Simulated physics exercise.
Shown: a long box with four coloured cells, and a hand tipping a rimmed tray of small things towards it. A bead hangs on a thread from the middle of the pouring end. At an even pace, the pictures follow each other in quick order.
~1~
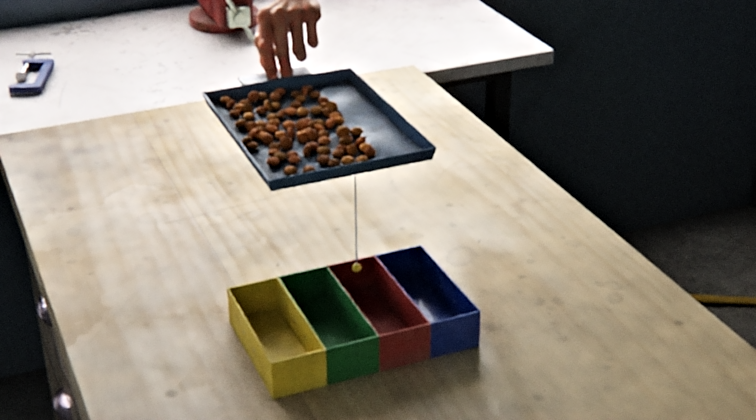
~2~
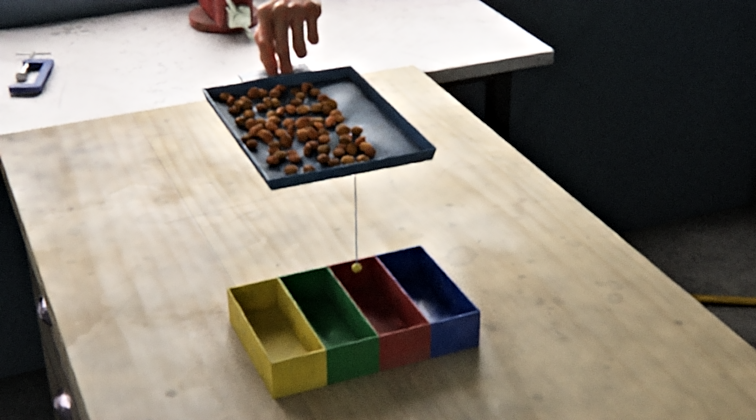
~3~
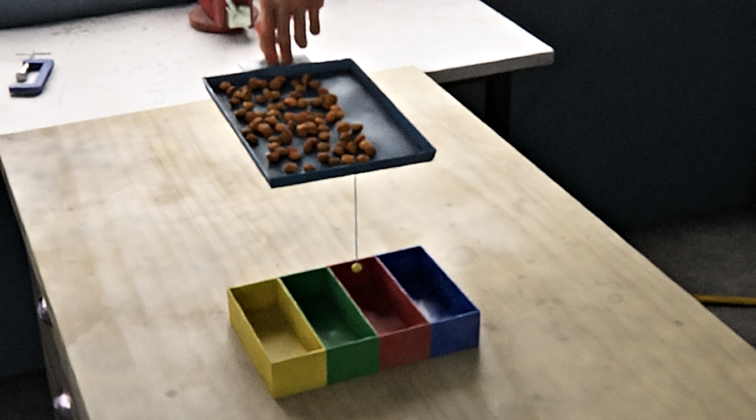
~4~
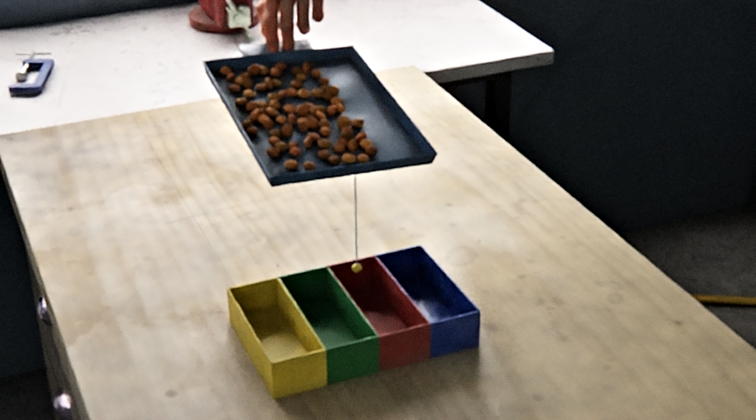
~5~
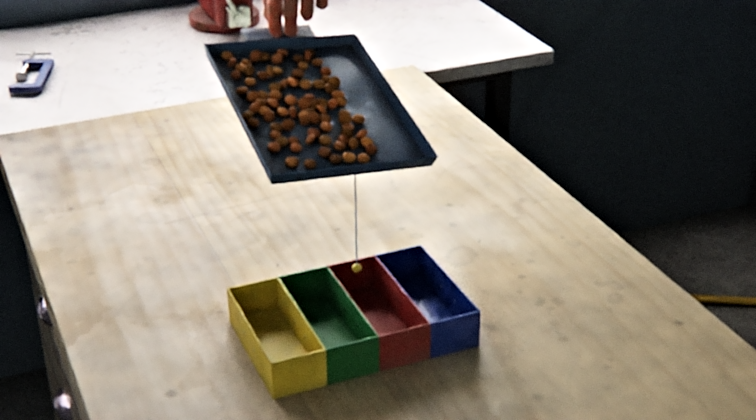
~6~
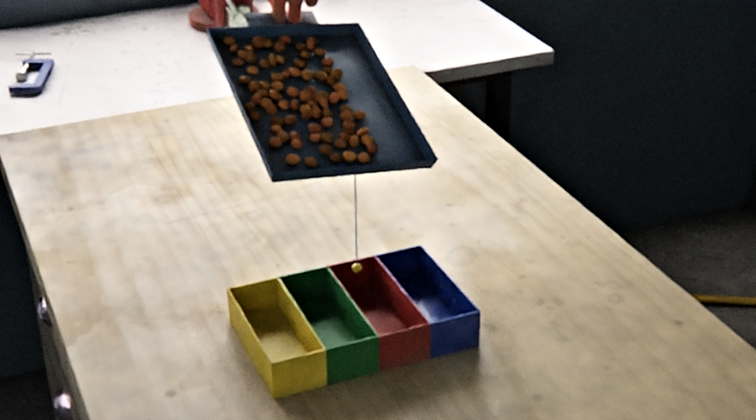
Hand steadily raising the far end of a dark tray of brown kibble above a box with yellow, green, red and blue cells.
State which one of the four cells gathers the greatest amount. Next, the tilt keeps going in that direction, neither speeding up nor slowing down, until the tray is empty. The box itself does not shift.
It is the blue cell.
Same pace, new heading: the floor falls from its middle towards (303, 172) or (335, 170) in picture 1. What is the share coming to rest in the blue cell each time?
The first try would leave around 0 per cent there, the second around 10 per cent.
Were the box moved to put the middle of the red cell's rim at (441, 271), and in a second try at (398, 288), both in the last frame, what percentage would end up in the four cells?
In order, about 100 and 90 in a hundred.
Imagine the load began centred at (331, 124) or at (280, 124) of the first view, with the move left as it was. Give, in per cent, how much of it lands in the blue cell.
60 % and 60 %.
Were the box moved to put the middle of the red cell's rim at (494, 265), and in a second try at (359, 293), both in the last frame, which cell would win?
The cell in green first, the blue cell second.
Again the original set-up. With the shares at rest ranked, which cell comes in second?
The runner-up is red.
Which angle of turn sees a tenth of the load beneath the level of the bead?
About 75 degrees.
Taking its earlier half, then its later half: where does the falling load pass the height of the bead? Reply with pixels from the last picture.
The leading part at (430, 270), the rest of it at (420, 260).
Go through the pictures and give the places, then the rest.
The first frame shows corners of the pouring end near (271, 178) and (432, 147), level; middle of the load near (302, 126), bits of cat kibble; bead on its thread near (357, 268); yellow cell near (299, 370); green cell near (353, 357); red cell near (405, 344); blue cell near (455, 331).
The second frame shows corners of the pouring end near (271, 178) and (432, 147), level; middle of the load near (302, 124).
The third frame shows corners of the pouring end near (272, 176) and (433, 149), tipped barely, lowest at the right corner; middle of the load near (302, 119).
The fourth frame shows corners of the pouring end near (272, 175) and (434, 152), tipped a little, lowest at the right corner; middle of the load near (303, 111).
The fifth frame shows corners of the pouring end near (274, 173) and (434, 155), tipped a little, lowest at the right corner; middle of the load near (304, 103).
The sixth frame shows corners of the pouring end near (275, 171) and (434, 157), tipped clearly, lowest at the right corner; middle of the load near (306, 96); yellow cell near (299, 370); green cell near (353, 357); red cell near (405, 344); blue cell near (455, 331).
Shortly afterwards, tray tipped steeply; the bulk on the tray; a little falling or outside the box.
Next, tray tipped past a quarter turn; a little on the tray; near half in the blue cell; a little in the red cell; near a third falling or outside the box.
Some moments later, tray tipped past a quarter turn; near half in the blue cell; near a quarter in the red cell; only a few in the green cell; near a quarter falling or outside the box.
In the end, tray tipped past a quarter turn; near half in the blue cell; near a quarter in the red cell; only a few in the green cell; none at all in the yellow cell; near a quarter outside the box.
